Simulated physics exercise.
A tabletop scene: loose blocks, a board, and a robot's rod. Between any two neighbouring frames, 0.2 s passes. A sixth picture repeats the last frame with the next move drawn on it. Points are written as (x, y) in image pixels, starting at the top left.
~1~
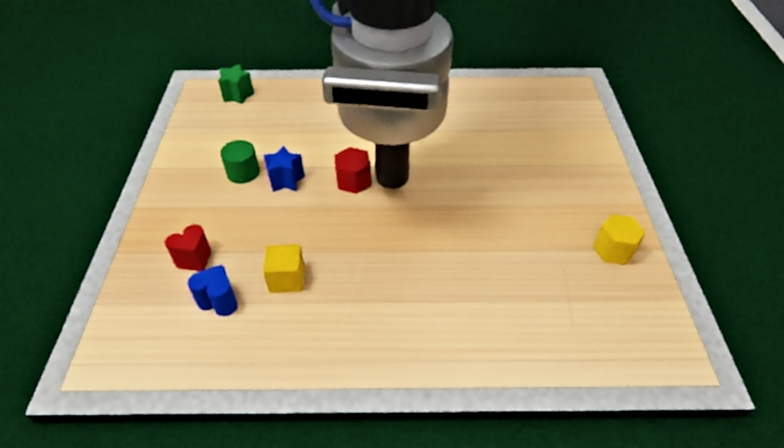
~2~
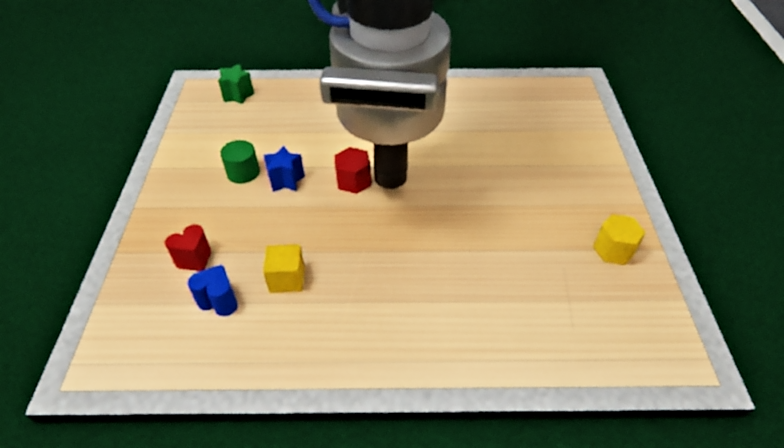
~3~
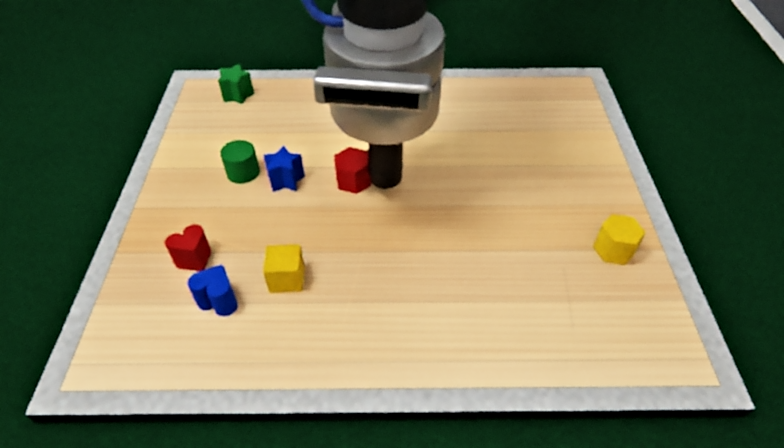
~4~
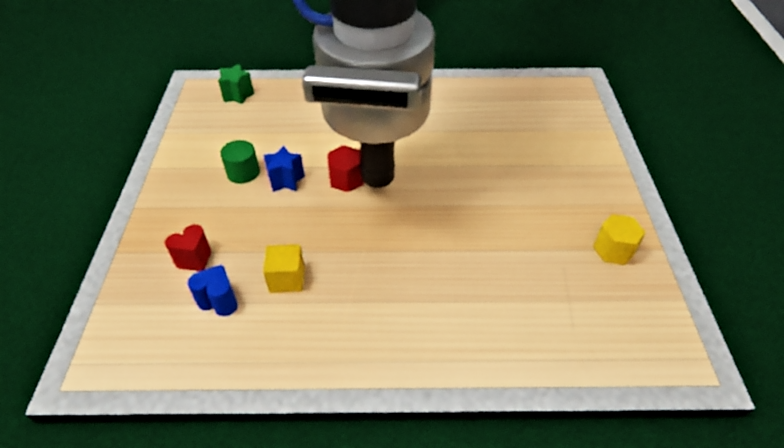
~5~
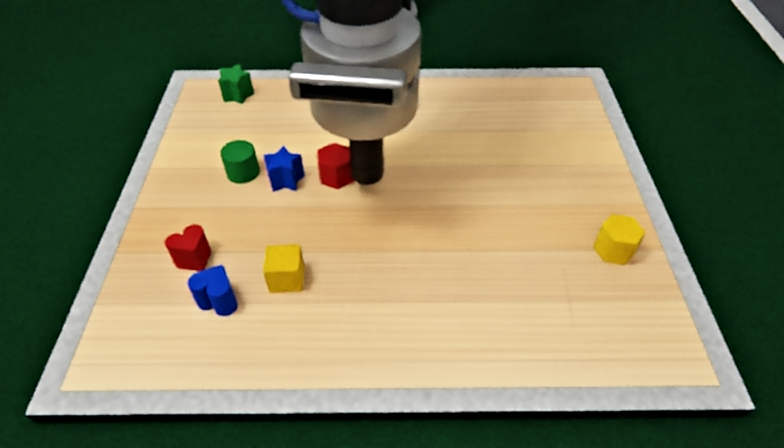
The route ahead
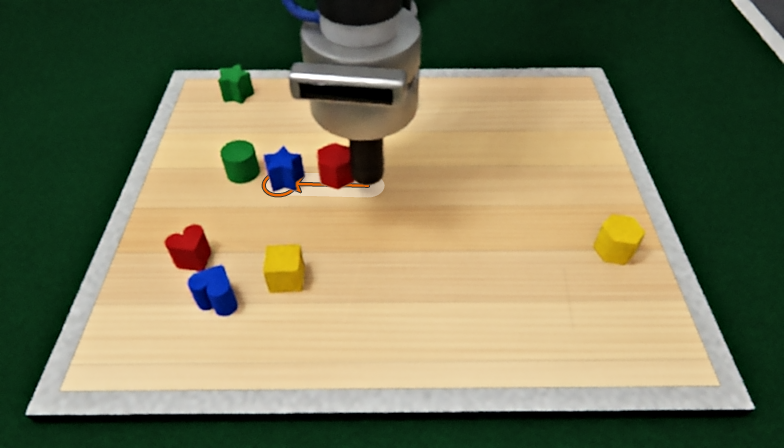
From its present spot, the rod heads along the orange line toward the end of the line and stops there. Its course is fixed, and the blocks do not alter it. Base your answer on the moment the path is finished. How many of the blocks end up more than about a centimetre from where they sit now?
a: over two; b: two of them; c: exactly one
The answer is a.
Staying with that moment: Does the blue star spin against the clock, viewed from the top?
That would be a yes.
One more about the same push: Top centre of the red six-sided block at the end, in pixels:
I'd expect the centre of its top face to be at (294, 139).
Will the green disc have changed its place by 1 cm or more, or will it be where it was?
It is shoved along.
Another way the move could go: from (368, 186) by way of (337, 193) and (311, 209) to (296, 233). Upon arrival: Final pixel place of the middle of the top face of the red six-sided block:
The middle of its upper face should be somewhere near (314, 152).
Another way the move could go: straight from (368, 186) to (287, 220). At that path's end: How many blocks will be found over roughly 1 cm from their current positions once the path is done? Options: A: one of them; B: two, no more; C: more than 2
That would be A.
The drawn path runs from (368, 186) to (280, 184).
The first path, step by step. Halfway along, rod (321, 173); blue star (273, 156), turned 45° anticlockwise; red six-sided block (302, 144), turned 55° clockwise.
At the end, rod (278, 173); green disc (222, 149); blue star (254, 150), turned 55° anticlockwise; red six-sided block (294, 139), turned 90° clockwise.
